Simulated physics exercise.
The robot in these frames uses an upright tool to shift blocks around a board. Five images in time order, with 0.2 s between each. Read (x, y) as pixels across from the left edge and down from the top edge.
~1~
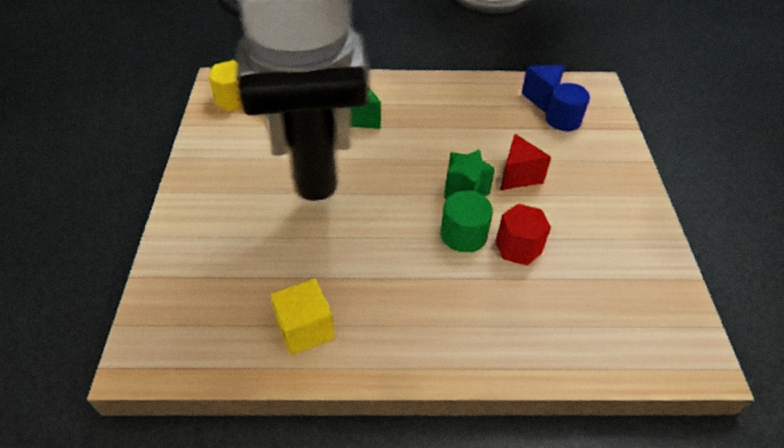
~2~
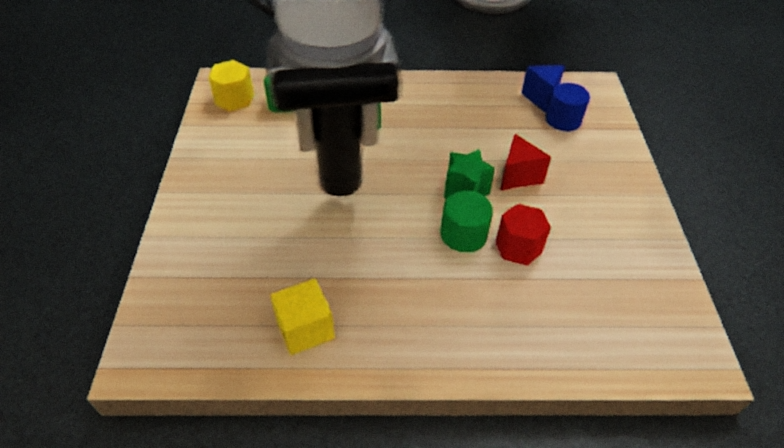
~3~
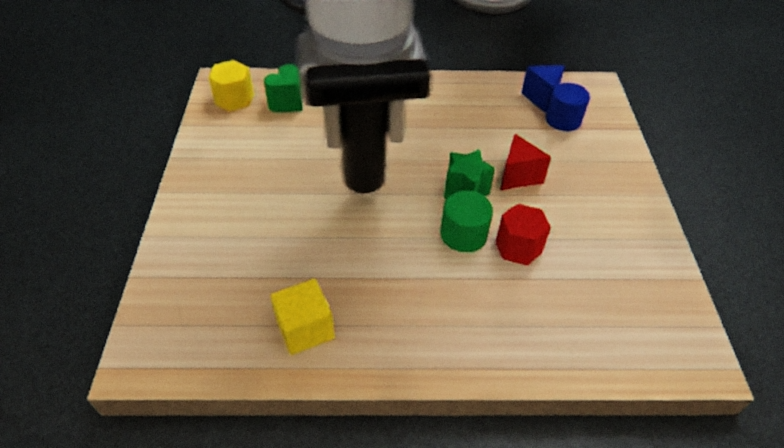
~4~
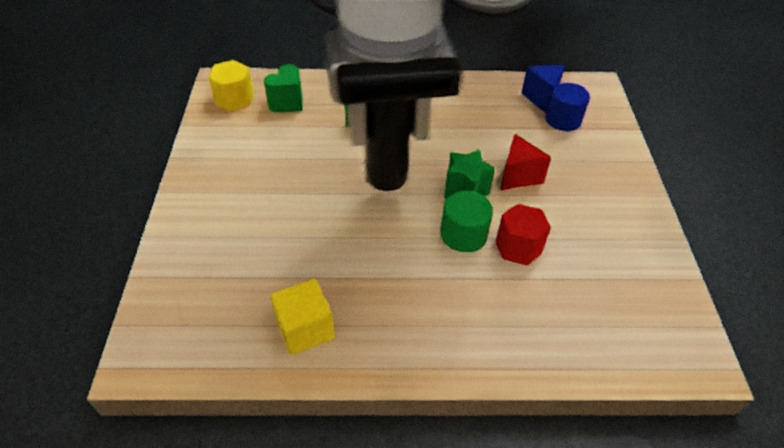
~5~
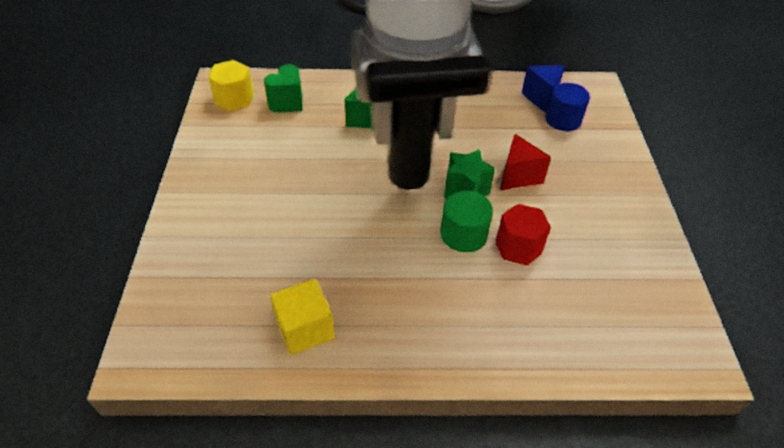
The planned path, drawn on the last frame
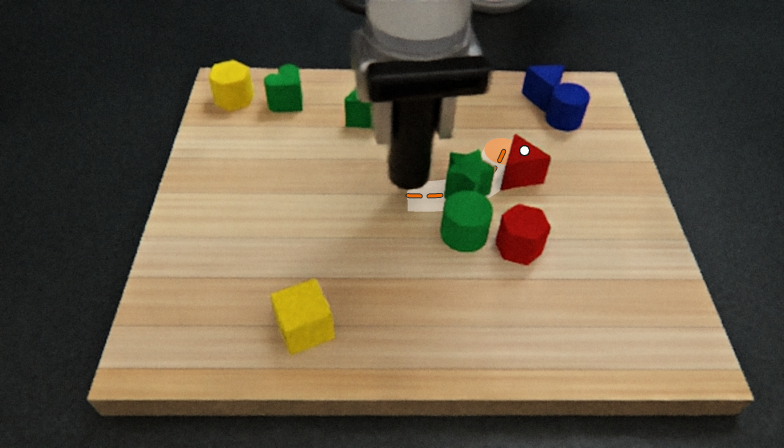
A robot arm with a black upright tool hangs over a pale wooden board on a dark surface, seen from above and in front. A yellow cube sits at the lower left, yellow and green blocks at the upper left, green and red blocks right of centre, and two blue ones at the upper right. The arm glides steadily rightward towards the green star-shaped block, uncovering green blocks behind it, while the blocks and camera stay still.
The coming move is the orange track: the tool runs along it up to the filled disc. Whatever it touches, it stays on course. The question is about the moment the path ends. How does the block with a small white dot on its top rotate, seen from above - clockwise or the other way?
Looking down, it rotates anti-clockwise.
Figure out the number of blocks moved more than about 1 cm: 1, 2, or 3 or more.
Moved: Exactly two.
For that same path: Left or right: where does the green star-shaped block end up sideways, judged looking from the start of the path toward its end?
Sideways shift: Right.
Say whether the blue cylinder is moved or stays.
By then it is still where it was.
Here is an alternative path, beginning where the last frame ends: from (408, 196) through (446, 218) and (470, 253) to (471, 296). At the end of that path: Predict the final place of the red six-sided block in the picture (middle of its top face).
The middle of its upper face will lie at (545, 236).
Path on the board, from (408, 196) through (453, 194) and (487, 177) to (504, 151); the dot is on the red three-sided block.
The first path, step by step. One third of the way, tool (457, 173); green star-shaped block (496, 165), turned 15° anticlockwise; red three-sided block (531, 151), turned 20° anticlockwise.
Two thirds of the way, tool (492, 156); green star-shaped block (530, 161), turned 15° clockwise; red three-sided block (561, 153), turned 30° anticlockwise.
At the end, tool (508, 131); green cylinder in place; green star-shaped block (532, 154), turned 45° clockwise; red three-sided block (570, 153), turned 20° anticlockwise; blue cylinder in place.
